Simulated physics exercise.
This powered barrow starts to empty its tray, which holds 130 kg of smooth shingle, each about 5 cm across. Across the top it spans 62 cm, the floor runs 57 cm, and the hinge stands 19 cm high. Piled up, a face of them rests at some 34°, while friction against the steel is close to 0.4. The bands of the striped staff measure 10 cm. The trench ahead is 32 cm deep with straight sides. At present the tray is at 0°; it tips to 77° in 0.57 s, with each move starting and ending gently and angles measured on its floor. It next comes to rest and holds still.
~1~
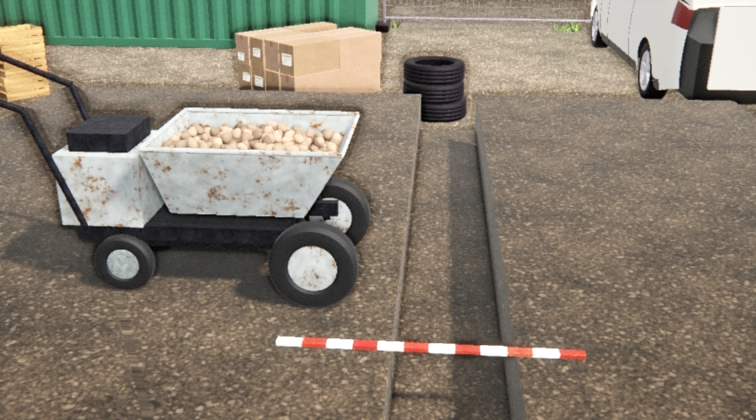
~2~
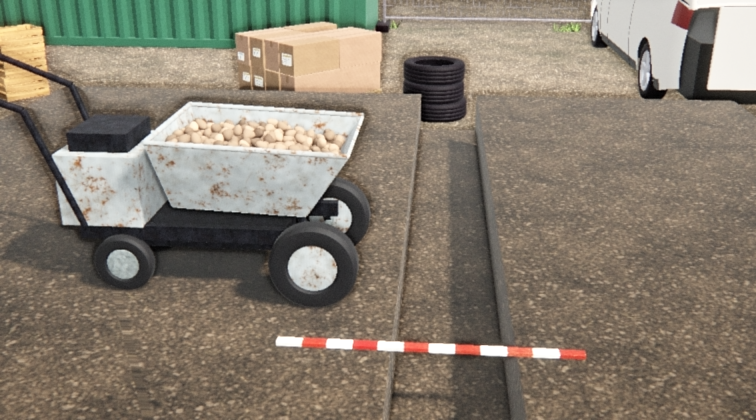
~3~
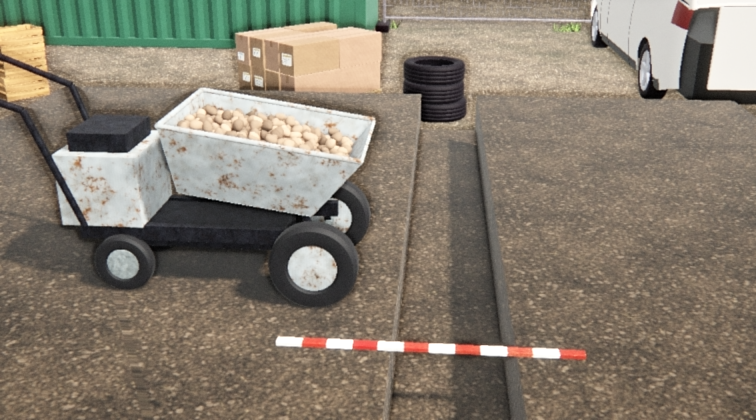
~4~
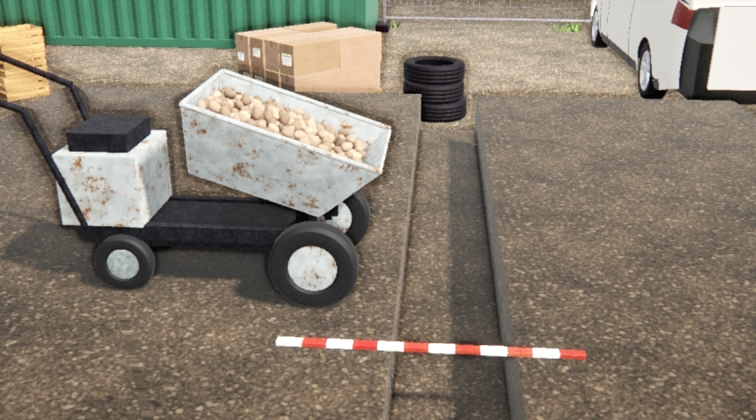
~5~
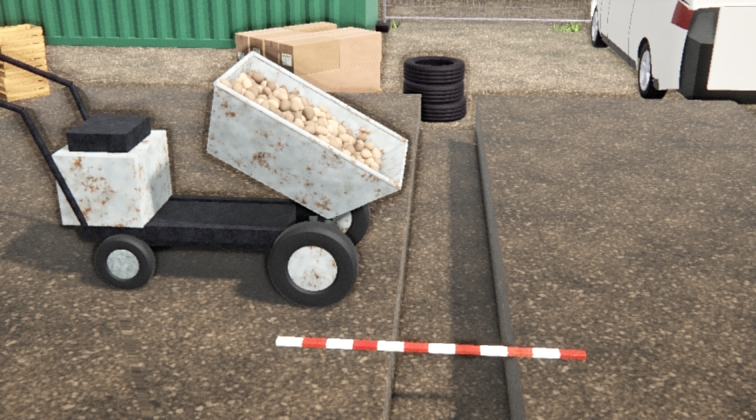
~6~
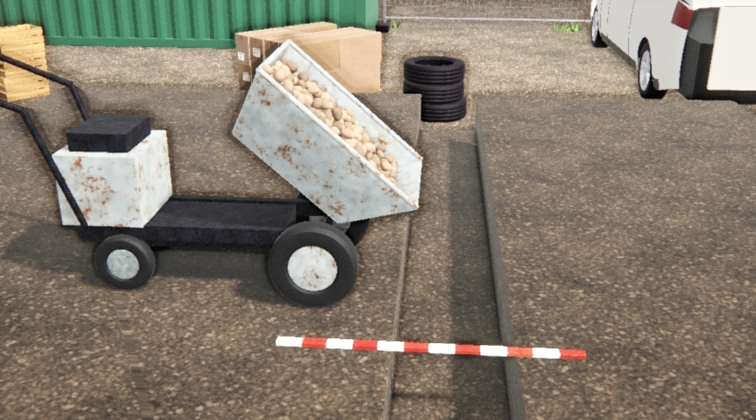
In a gravel yard with boxes and stacked tires behind, a rusty white tray of rounded stones on a black wheeled barrow tilts steadily steeper toward the trench at right, its left end rising while the barrow stays still.
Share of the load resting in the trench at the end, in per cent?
59 per cent.
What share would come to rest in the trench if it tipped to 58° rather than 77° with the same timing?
Around 40 per cent would finish in the trench.
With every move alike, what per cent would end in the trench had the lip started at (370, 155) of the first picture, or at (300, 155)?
The first gives about 40 percent and the second about 90 percent.
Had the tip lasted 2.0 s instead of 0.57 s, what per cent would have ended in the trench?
With that change, it comes to around 90 per cent.
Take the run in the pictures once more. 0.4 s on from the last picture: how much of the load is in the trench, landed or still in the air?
By that point it's something like 40 in a hundred.
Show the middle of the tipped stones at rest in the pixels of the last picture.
I'd point somewhere around (491, 323).
Then, 0.1 s after the last picture the floor is at 65°, 100 % in the tray; the foremost stones are at (429, 219).
Then, 0.4 s after the last picture the floor is at 77°, 55 % in the tray, 38 % in the trench, 7 % past the trench; the foremost stones are at (538, 248).
Then, 0.7 s after the last picture the floor is at 77°, 8 % in the tray, 51 % in the trench, 41 % past the trench; the foremost stones are at (744, 267).
Then, 2.7 s after the last picture the floor is at 77°, 0 % in the tray, 59 % in the trench, 41 % past the trench; the foremost stones are past the picture's edge.
